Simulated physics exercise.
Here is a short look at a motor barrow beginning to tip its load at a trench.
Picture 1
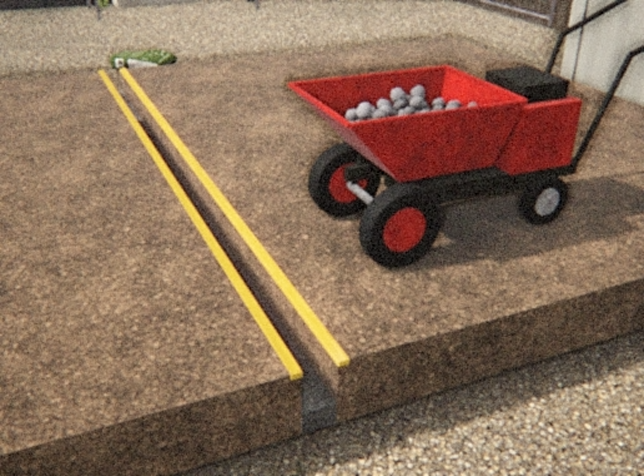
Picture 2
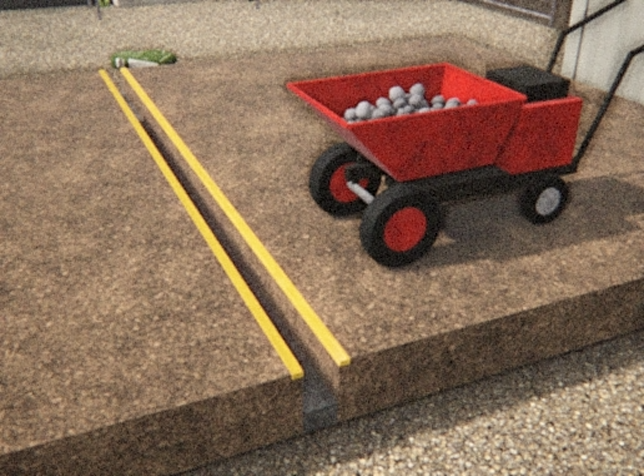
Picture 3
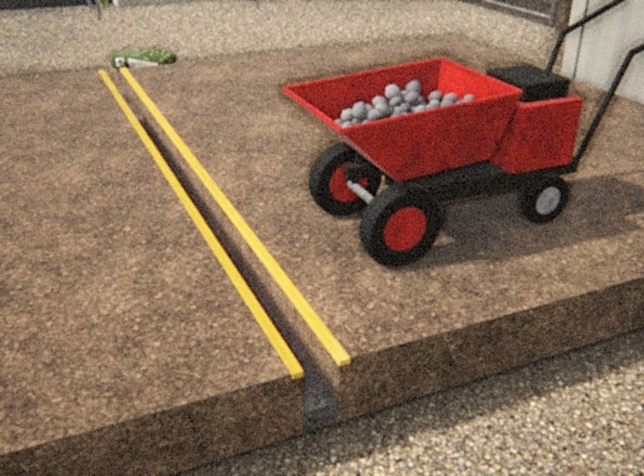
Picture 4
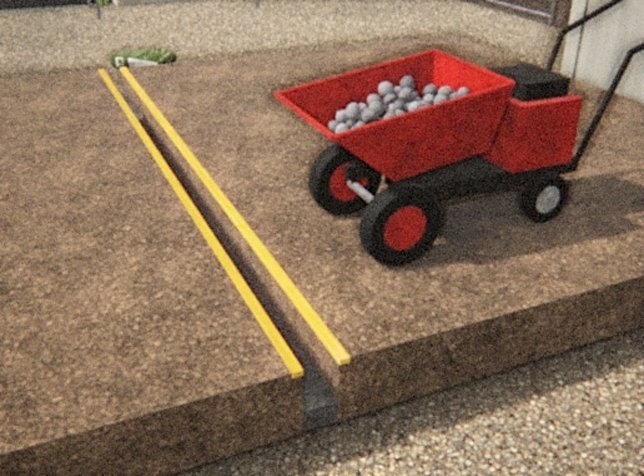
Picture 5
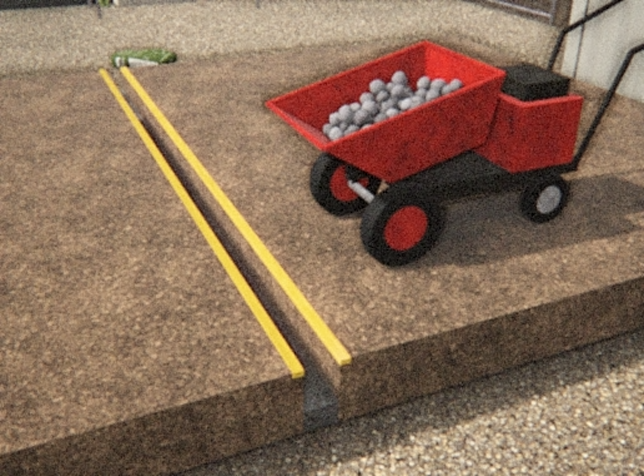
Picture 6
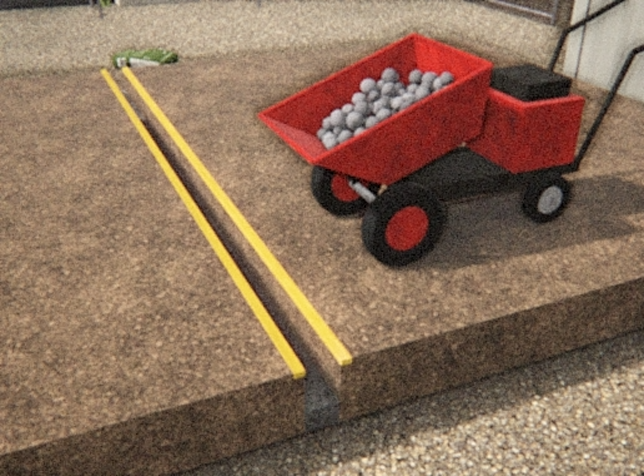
Red motor barrow standing beside a narrow trench edged with yellow strips, its skip of grey cobbles gradually tilting forward to the left.
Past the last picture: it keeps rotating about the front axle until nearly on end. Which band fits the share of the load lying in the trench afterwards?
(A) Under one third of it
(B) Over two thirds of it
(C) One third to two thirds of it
Option C: One third to two thirds of it.
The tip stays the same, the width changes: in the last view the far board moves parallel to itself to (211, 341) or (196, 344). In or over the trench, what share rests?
I'd say some 100 in a hundred, followed by 100 in a hundred.
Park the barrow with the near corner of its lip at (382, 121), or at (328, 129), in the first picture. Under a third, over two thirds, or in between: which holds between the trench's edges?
Lab note - position 1: One to two thirds; position 2: Under a third.
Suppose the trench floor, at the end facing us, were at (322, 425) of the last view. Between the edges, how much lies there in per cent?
60 %.
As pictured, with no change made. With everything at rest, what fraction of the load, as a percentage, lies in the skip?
I'd say close to 10 percent.
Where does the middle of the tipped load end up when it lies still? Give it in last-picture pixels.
Somewhere close to (241, 262) in the last picture.
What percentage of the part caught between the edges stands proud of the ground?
Estimate: Near 10 in a hundred.
Soon, skip tipped steeply; all in the skip.
A while on, skip tipped right over; about two thirds in the skip; a small part in or heaped over the trench; about a quarter beyond it.
Towards the end, skip tipped right over; a small part in the skip; about half in or heaped over the trench; about a third beyond it.
Finally, skip tipped right over; a small part in the skip; about half in or heaped over the trench; about a third beyond it.
